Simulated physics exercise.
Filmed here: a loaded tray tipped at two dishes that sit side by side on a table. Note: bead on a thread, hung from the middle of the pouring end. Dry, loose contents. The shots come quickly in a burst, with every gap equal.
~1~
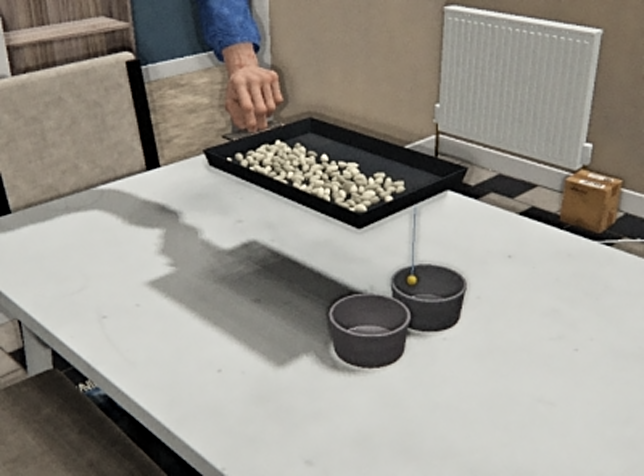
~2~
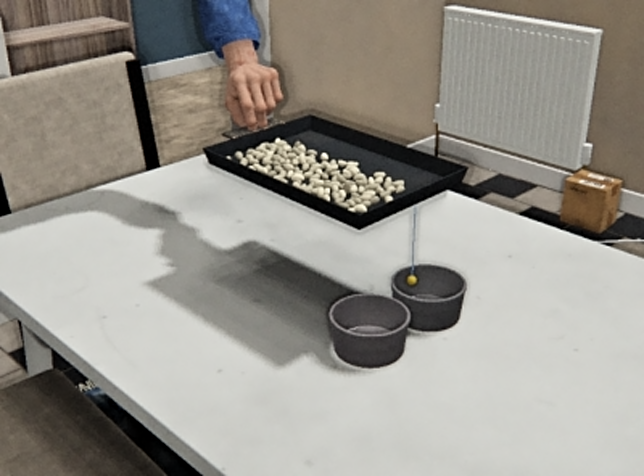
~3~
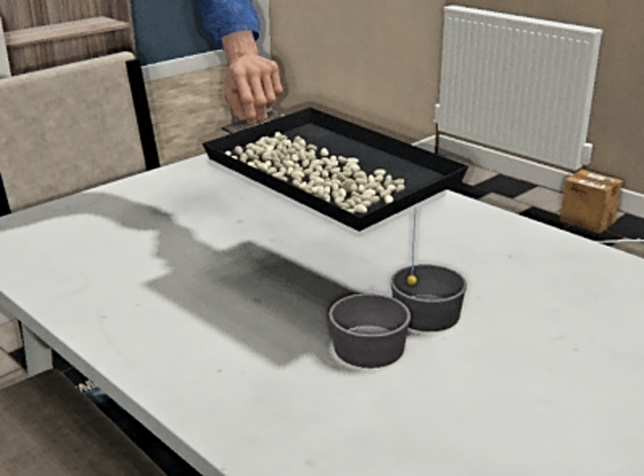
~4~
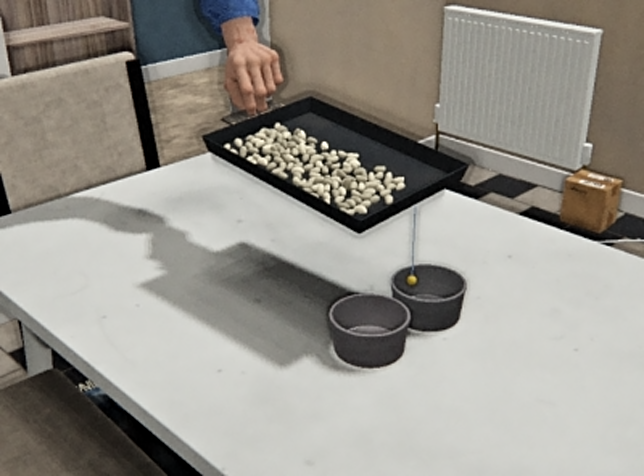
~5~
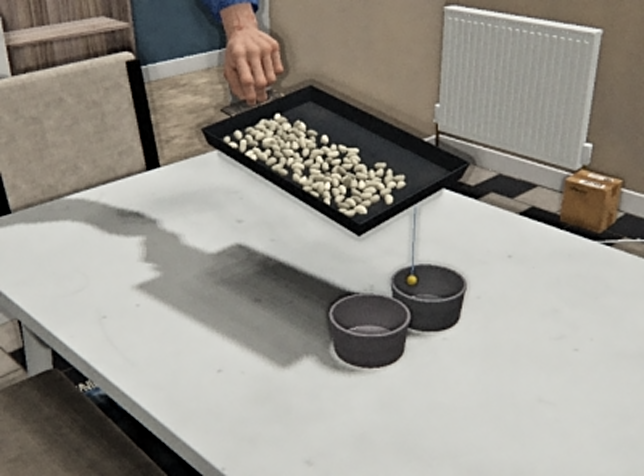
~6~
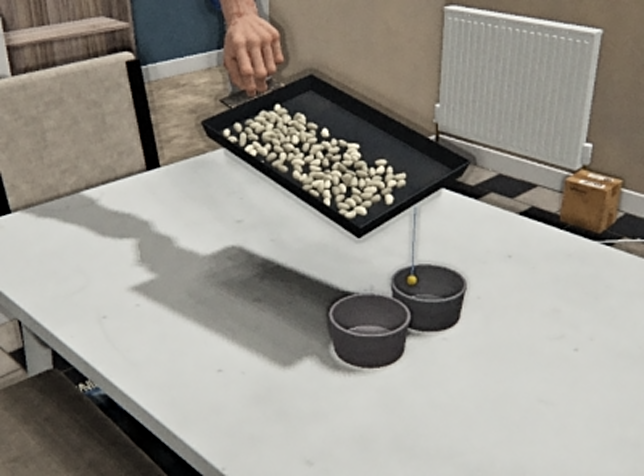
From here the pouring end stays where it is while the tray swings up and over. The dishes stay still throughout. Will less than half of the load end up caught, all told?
No, the greater share is caught.
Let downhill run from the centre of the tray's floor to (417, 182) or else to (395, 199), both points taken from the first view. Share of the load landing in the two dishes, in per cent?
The first try would leave around 30 per cent there, the second around 10 per cent.
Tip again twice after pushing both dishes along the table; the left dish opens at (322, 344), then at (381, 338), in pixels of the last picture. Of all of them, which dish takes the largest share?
Well, the first go goes to the rightmost dish, and the second to the leftmost dish.
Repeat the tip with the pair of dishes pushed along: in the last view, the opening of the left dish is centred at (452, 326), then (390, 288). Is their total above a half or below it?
Well, not up to half at the first spot and not up to half at the second.
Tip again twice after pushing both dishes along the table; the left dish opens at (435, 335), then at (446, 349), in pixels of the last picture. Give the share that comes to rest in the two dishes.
First position: Some 0 %; second position: Some 0 %.
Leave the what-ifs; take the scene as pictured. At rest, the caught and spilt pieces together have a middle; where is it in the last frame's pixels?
Once nothing moves, the middle sits near (371, 344).
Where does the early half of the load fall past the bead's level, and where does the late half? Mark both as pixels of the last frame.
I'd say close to (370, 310) at first and close to (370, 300) later on.
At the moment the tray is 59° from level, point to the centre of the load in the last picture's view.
Roughly (333, 168).
Soon, tray tipped steeply; all on the tray.
A while on, tray tipped right over; about a quarter on the tray; about half in the left dish; a small part outside both; about a quarter in the air.
Towards the end, tray tipped past a quarter turn; most in the left dish; about a quarter outside both.
Finally, tray tipped past a quarter turn; most in the left dish; none in the right dish; about a quarter outside both.
